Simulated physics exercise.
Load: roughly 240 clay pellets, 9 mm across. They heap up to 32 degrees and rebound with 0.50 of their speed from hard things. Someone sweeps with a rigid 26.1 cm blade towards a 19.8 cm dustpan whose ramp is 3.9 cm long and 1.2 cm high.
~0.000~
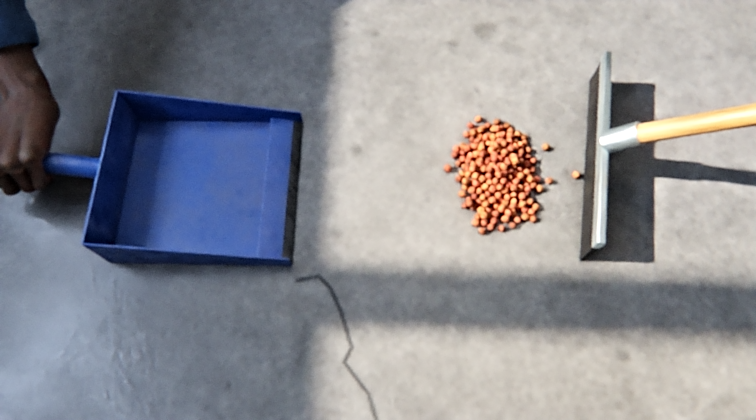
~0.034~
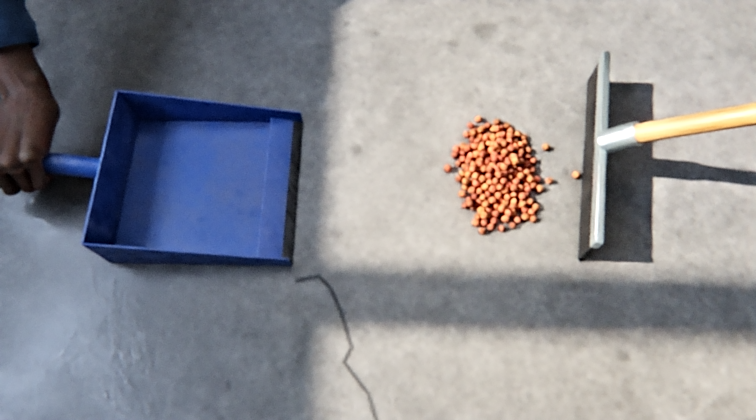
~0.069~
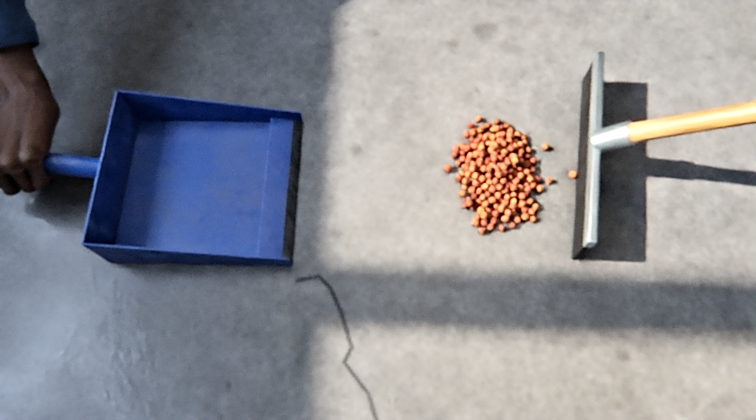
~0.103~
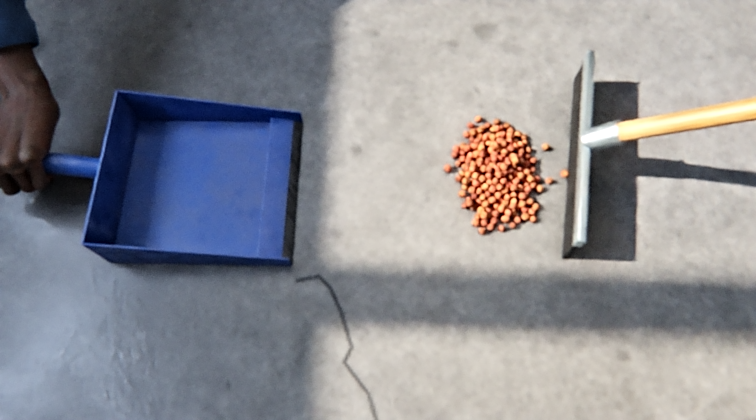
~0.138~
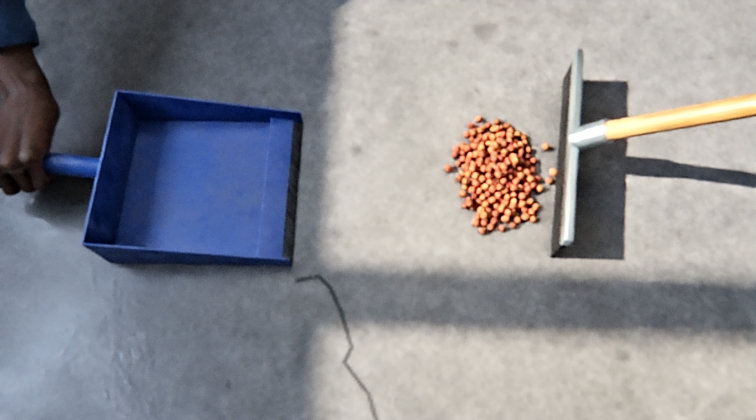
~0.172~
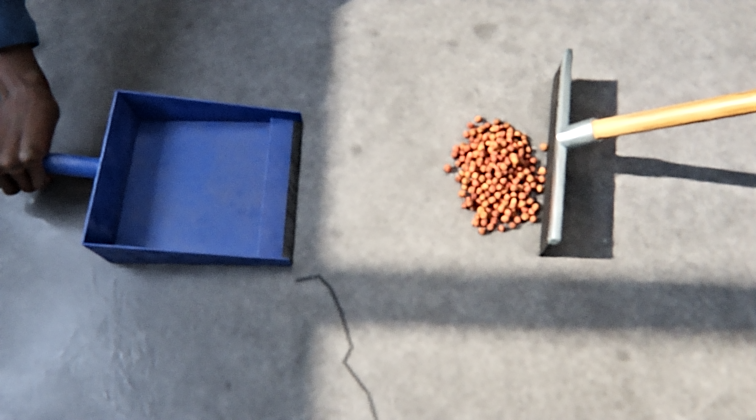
The video shows a hand holding a blue dustpan still on a grey floor while a flat blade on a wooden handle slides left, reaching the near edge of a pile of reddish-brown pellets and nudging a few stray ones.
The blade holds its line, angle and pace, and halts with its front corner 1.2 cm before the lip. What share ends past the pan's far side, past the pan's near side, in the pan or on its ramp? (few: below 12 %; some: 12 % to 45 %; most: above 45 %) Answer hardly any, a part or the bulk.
Far side: A part, near side: Hardly any, pan: A part.
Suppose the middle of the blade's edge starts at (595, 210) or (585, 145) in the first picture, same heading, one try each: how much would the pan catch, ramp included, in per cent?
Some 25 and 35 per cent.
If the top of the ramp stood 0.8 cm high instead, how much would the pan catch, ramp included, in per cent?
It would be near 40 per cent.
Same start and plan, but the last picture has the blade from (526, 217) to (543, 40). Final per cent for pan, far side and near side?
Pan 15, far 55, near 0.
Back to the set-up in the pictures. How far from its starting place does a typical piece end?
Roughly 26 cm.
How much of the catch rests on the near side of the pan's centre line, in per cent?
Some 20 per cent.
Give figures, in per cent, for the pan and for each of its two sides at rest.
Far side 25, near side 0, pan 35.
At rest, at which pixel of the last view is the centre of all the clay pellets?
Around (299, 149).
After 0.52 s, middle of the blade 18 cm from the lip; 0 % over the lip, far side 15 %, near side 0 %.
After 0.75 s, middle of the blade 9 cm from the lip; 0 % over the lip, far side 20 %, near side 0 %.
After 1.09 s, middle of the blade 3 cm from the lip; 35 % over the lip, far side 25 %, near side 0 %.
At rest (1.4 s), far side 25 %, near side 0 %, pan 35 %, in front of the lip or behind the blade 40 %.
